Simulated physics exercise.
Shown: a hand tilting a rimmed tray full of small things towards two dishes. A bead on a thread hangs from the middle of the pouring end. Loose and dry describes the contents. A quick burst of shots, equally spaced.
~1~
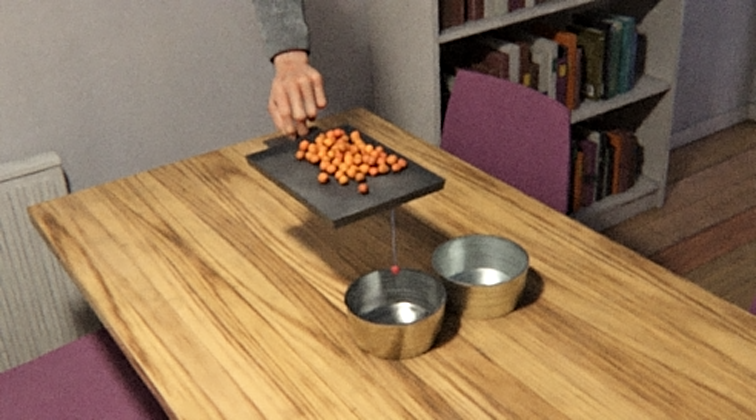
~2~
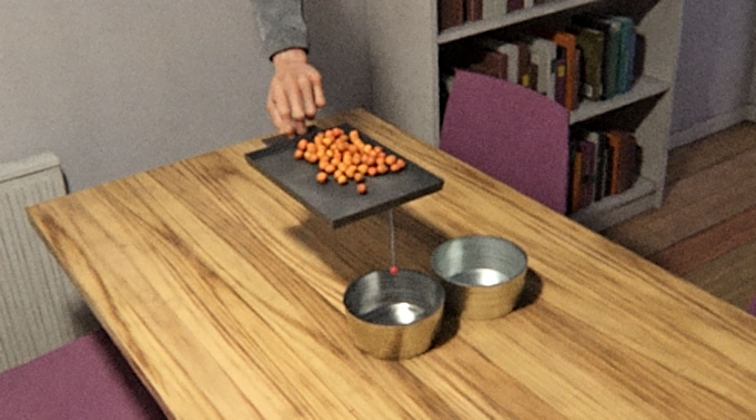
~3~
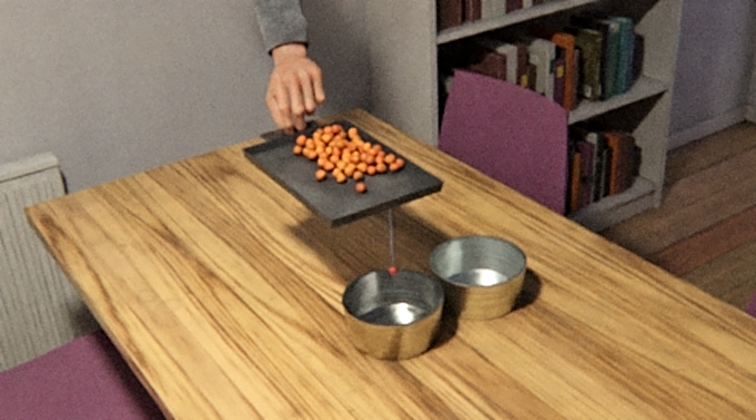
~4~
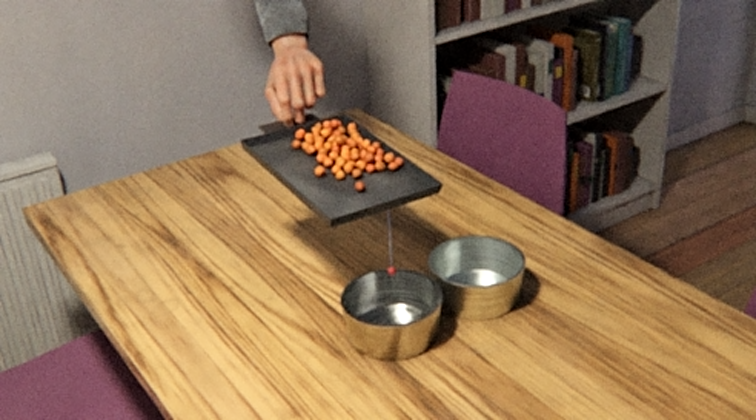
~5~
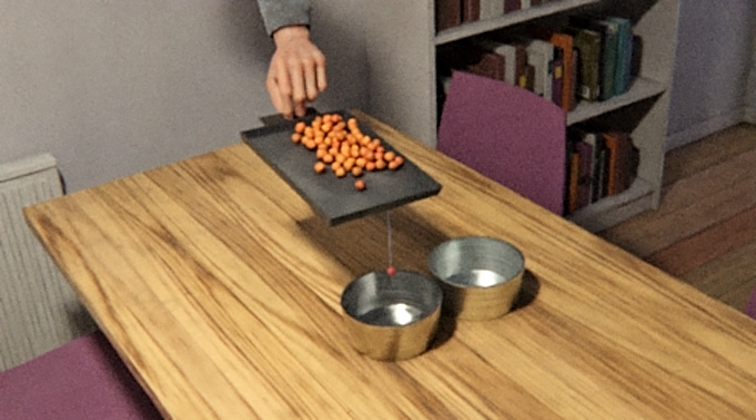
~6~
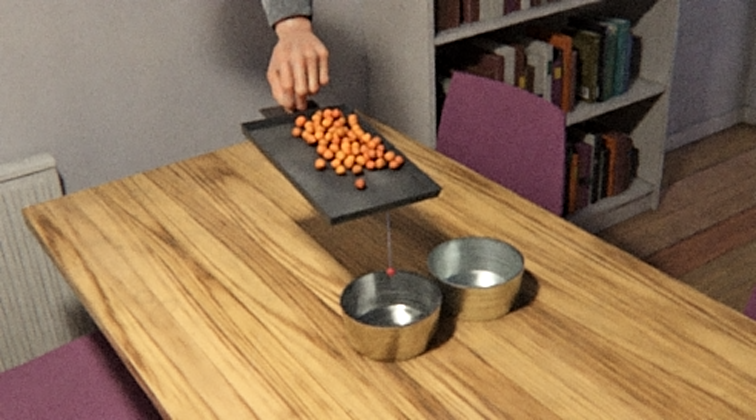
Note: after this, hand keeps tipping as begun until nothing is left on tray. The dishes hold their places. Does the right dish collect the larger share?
Most of the load heads over to the right dish, I'd guess.
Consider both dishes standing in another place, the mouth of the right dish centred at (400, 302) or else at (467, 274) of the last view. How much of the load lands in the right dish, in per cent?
First try: Roughly 10 per cent; second try: Roughly 80 per cent.
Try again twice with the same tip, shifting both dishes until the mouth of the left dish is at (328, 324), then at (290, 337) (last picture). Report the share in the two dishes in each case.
Try 1: Some 40 %; try 2: Some 10 %.
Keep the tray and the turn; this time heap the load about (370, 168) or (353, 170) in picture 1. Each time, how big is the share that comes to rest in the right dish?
The first gives 60 %, the second 50 %.
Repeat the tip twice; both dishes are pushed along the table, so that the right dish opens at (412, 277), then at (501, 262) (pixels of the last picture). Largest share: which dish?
The dish to the right, then the dish to the right.
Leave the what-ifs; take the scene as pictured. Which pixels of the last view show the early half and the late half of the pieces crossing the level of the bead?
Initially about (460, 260); subsequently about (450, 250).
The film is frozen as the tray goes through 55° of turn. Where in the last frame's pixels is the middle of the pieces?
Centre estimate: (406, 166).
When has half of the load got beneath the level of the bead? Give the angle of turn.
I'd say it is tilted about 110°.
Soon after the last picture, tray tipped steeply; nearly all on the tray; a small part in the right dish.
A little later, tray tipped right over; nearly all on the tray; a small part in the right dish.
Later still, tray tipped past a quarter turn; about a quarter in the left dish; most in the right dish; a small part outside both.
At rest, tray tipped past a quarter turn; about a quarter in the left dish; most in the right dish; a small part outside both.
